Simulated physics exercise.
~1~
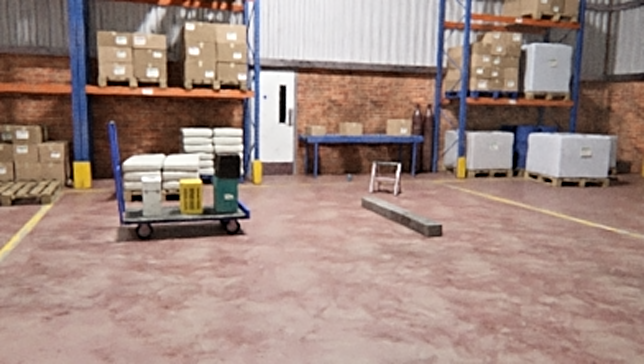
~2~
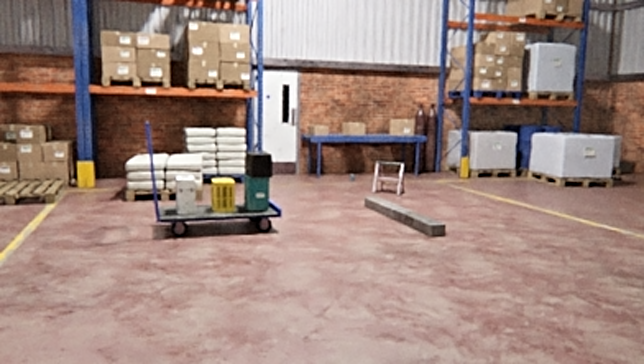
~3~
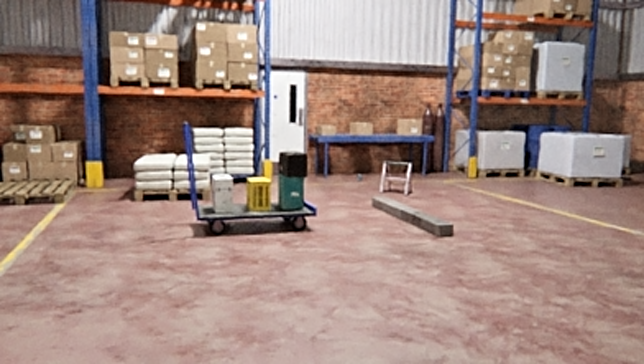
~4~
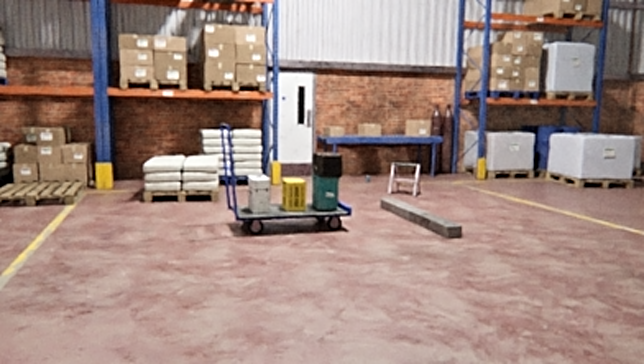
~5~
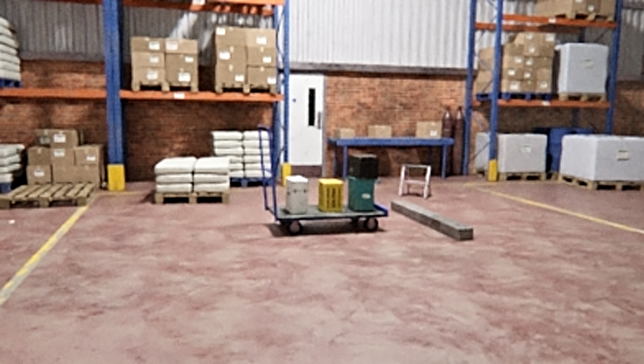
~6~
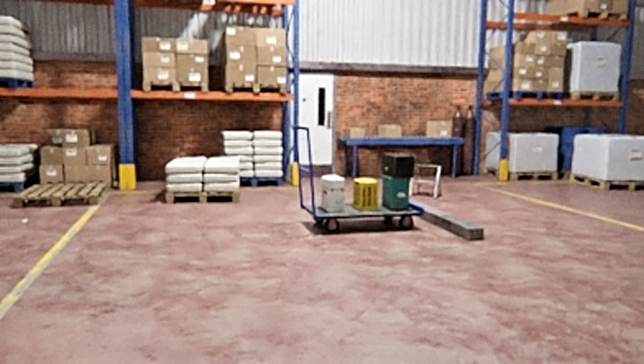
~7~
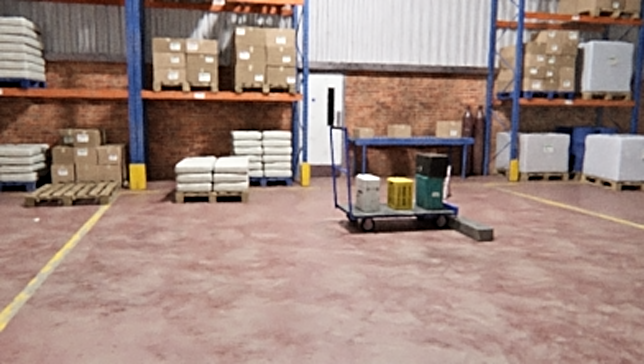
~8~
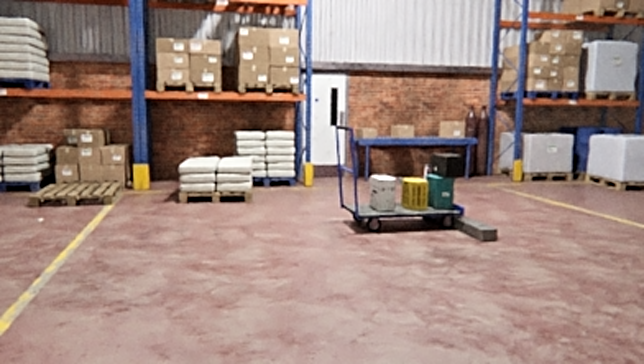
A flatbed trolley rolls right across the warehouse and stops at a kerb, its load aboard.
